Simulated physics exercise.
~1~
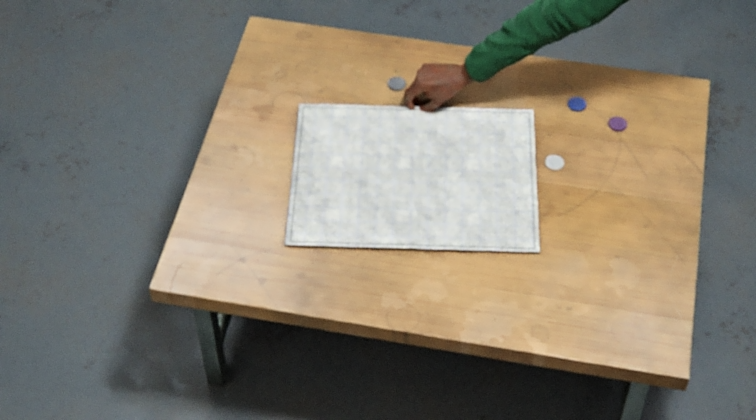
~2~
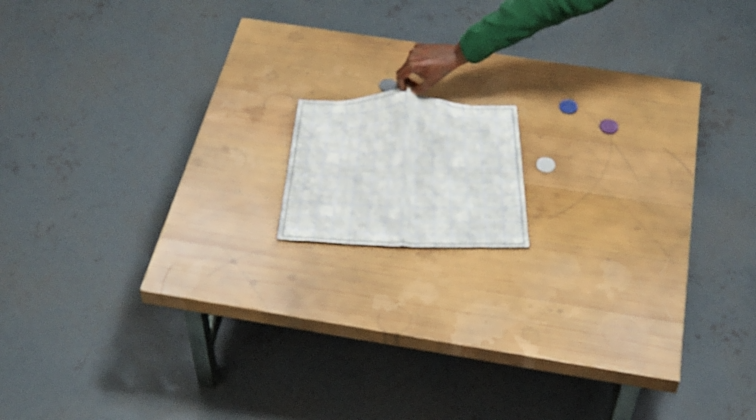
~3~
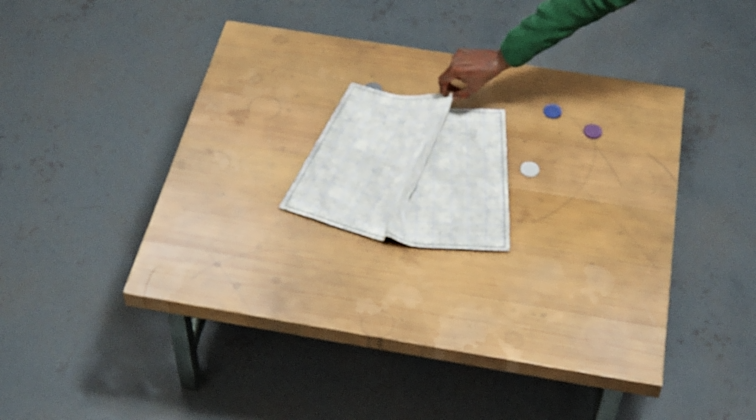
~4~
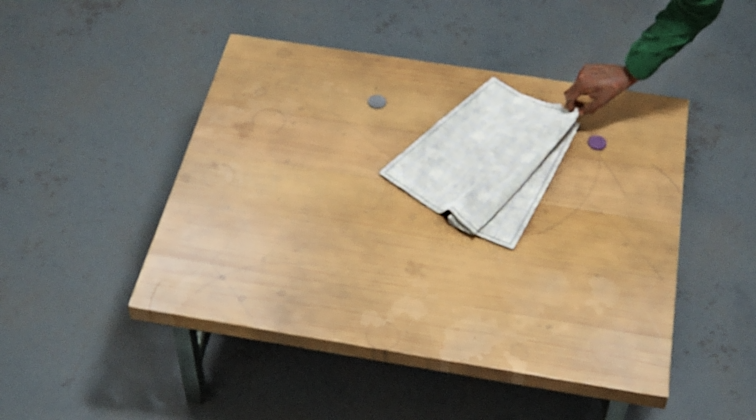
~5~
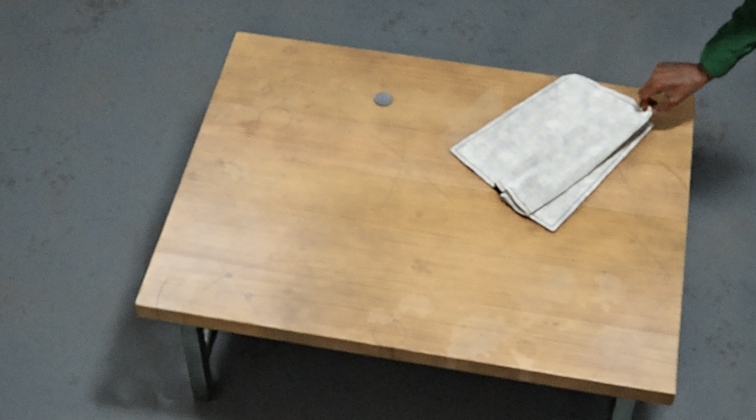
The clip shows a pale cloth lying flat on a wooden workbench among small discs as a hand pinches its far edge, lifts it and drags the folding cloth rightward, until it rests bunched near the right edge, covering the white, blue and purple discs while the grey one stays visible.
